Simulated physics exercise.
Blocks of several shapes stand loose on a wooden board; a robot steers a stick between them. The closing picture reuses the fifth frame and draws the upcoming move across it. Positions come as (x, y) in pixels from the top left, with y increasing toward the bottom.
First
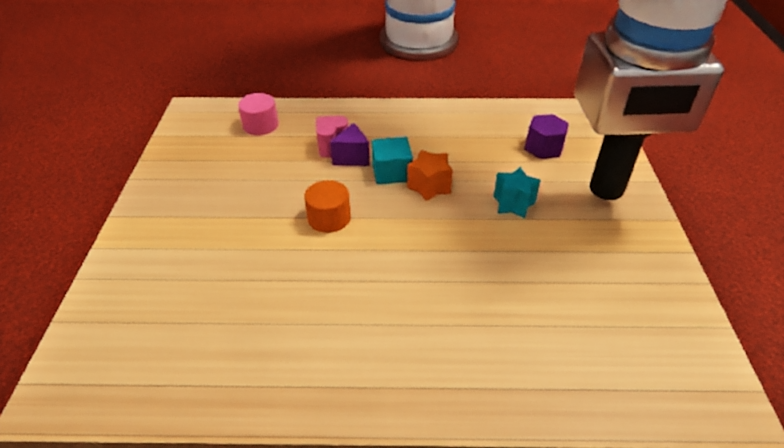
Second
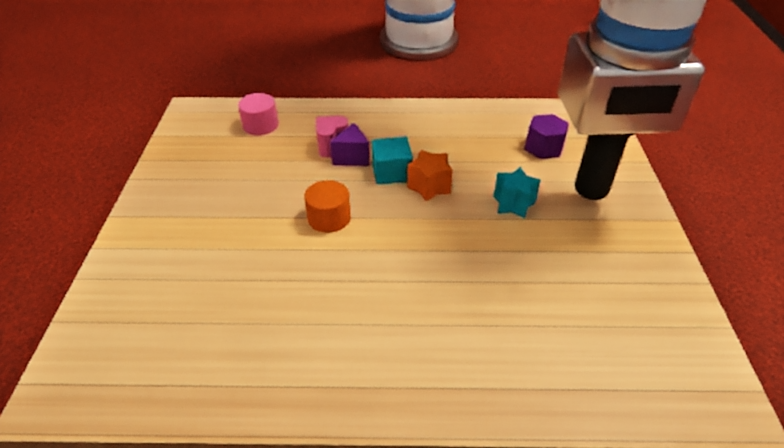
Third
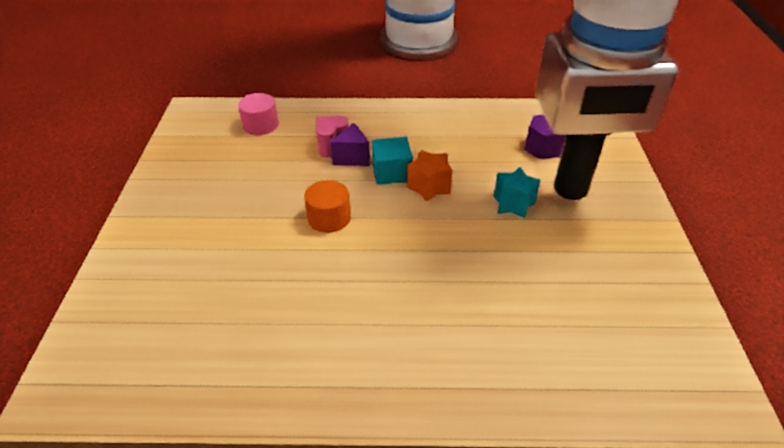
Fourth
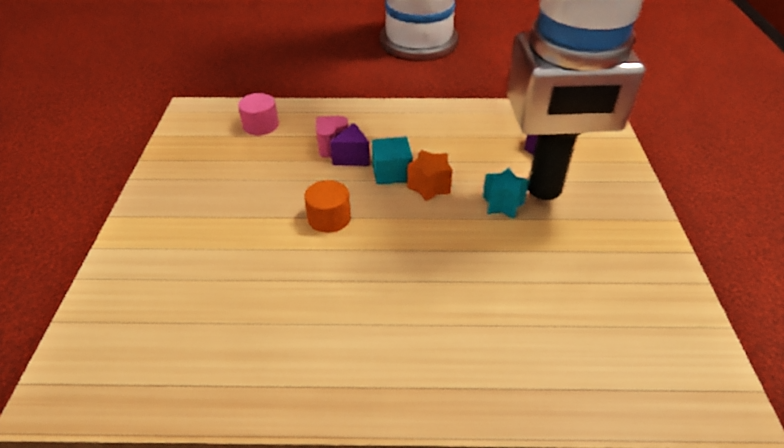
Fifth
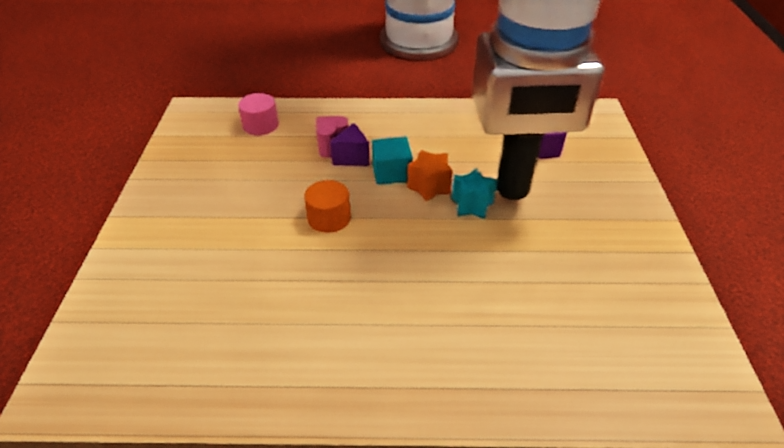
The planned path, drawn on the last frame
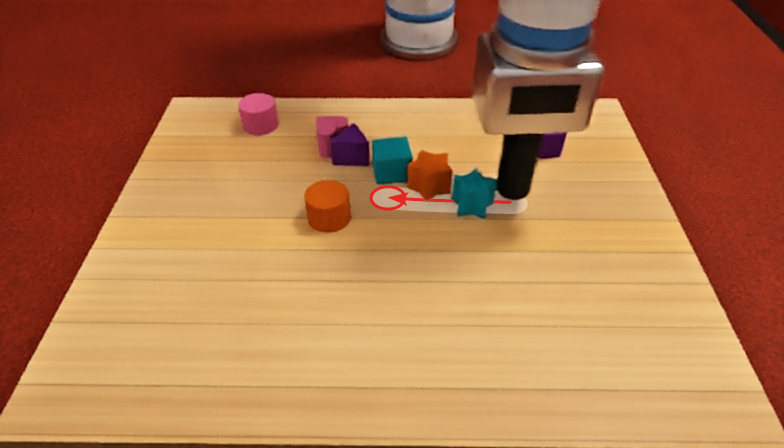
Robot arm moving its black stick left across a wooden board, then pushing a turquoise star left toward an orange star.
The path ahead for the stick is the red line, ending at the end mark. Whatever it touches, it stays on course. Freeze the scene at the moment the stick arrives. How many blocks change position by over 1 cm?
Counting only shifts above 1 cm, I get three or more blocks.
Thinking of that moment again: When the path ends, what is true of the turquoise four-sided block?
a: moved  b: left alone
I'll go with a - moved.
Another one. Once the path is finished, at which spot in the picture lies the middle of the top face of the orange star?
The centre of its top will be at (388, 153).
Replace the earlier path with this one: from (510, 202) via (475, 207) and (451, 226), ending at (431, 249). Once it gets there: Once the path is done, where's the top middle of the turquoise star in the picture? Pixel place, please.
I think it will end close to (419, 194).
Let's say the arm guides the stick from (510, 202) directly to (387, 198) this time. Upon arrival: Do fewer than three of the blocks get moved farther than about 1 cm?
My answer is no.
The line goes from (510, 202) directly to (388, 198).
The first path, step by step. One third of the way, stick at (470, 189); turquoise star at (443, 186), turned 20° clockwise.
Two thirds of the way, stick at (429, 188); purple triangular piece at (348, 135); turquoise four-sided block at (381, 138); orange star at (406, 156), turned 35° clockwise; turquoise star at (411, 194).
At the end, stick at (388, 185); purple triangular piece at (348, 135); turquoise four-sided block at (379, 130); orange star at (388, 153), turned 95° clockwise; turquoise star at (400, 197), turned 50° anticlockwise.
